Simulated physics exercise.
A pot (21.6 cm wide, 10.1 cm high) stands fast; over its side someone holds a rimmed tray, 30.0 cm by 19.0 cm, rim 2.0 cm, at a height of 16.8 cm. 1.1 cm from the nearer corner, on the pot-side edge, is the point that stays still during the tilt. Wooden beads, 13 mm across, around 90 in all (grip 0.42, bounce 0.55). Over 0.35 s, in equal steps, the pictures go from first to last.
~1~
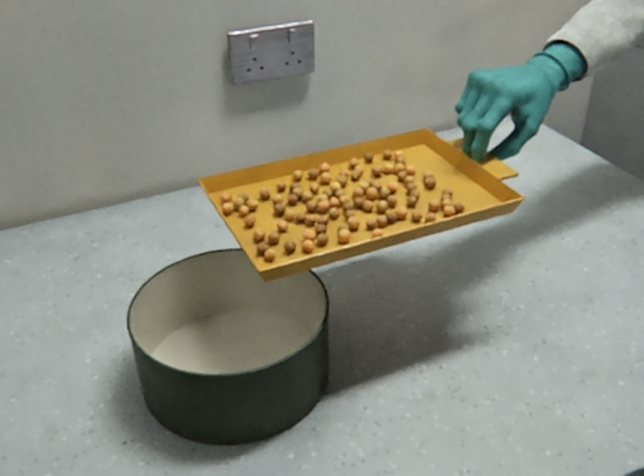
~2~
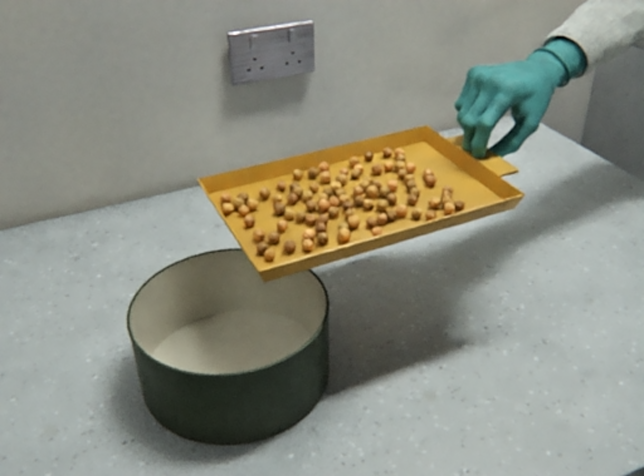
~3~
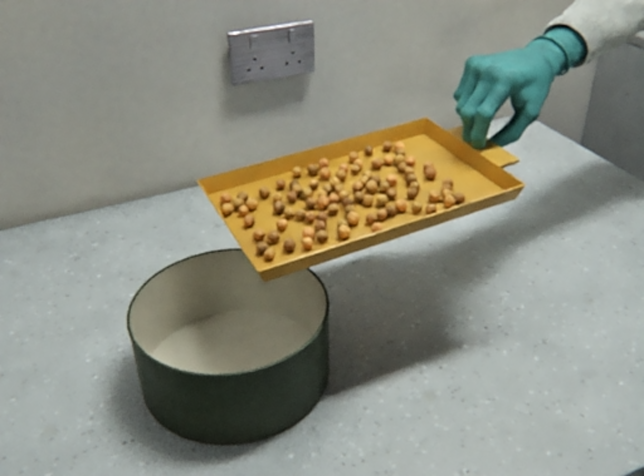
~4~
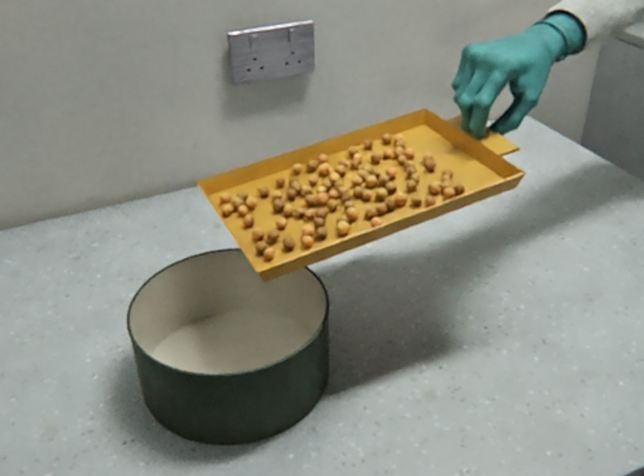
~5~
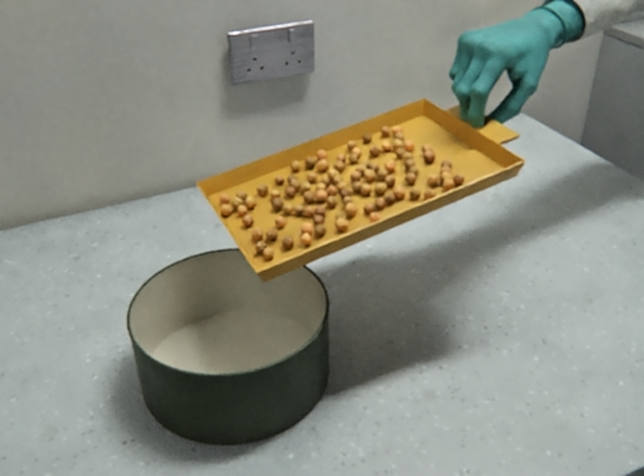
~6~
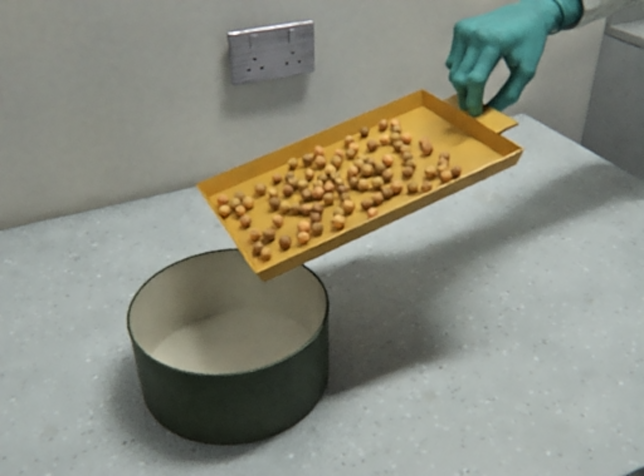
On a grey speckled worktop, a teal-gloved hand gradually raises the handle end of a yellow tray of wooden beads beside a pot.
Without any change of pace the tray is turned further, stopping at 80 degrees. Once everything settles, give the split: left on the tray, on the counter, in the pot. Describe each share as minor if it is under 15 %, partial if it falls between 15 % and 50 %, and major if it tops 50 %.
As I see it, tray: It will be a small minority; counter: It will be a sizable minority; pot: It will be a majority.
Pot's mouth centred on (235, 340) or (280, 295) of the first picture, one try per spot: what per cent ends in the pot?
I'd say some 35 per cent for the first and some 55 per cent for the second.
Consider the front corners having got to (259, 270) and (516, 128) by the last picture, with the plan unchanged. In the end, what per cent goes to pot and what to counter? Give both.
Pot 95, counter 5.
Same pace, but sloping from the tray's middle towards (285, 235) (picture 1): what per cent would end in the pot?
That would be close to 95 per cent.
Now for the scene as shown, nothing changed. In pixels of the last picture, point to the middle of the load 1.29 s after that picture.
I reckon close to (239, 201).
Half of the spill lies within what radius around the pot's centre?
I'd say close to 18 centimetres.
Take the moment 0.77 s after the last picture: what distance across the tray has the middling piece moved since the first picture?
It has moved some 10 cm from its start.
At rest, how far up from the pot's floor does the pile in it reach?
Measured height: Approx. 2.0 cm.
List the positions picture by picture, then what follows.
Tray tilt 0 degrees, front corners at (264, 265) and (516, 196); middle of the pieces at (344, 201); pot at (229, 304), in the first frame.
Tray tilt 1 degrees, front corners at (263, 265) and (516, 193); middle of the pieces at (344, 199), in the second frame.
Tray tilt 3 degrees, front corners at (263, 265) and (517, 183), lowest corner left back; middle of the pieces at (344, 196), in the third frame.
Tray tilt 6 degrees, front corners at (262, 265) and (517, 172), lowest corner left back; middle of the pieces at (343, 191), in the fourth frame.
Tray tilt 9 degrees, front corners at (261, 266) and (516, 160), lowest corner left back; middle of the pieces at (342, 187), in the fifth frame.
Tray tilt 12 degrees, front corners at (260, 266) and (515, 149), lowest corner left back; middle of the pieces at (339, 183); pot at (229, 304), in the sixth frame.
Then, 0.77 s after the last picture, tilt 43 degrees; the tray holds 100 %, the pot 0 %.
Then, 1.29 s after the last picture, tilt 65 degrees; the tray holds 100 %, the pot 0 %.
Then, 1.87 s after the last picture, tilt 80 degrees; the tray holds 15 %, the pot 55 %.
In the end, tray 0 %, counter 30 %, pot 70 %.
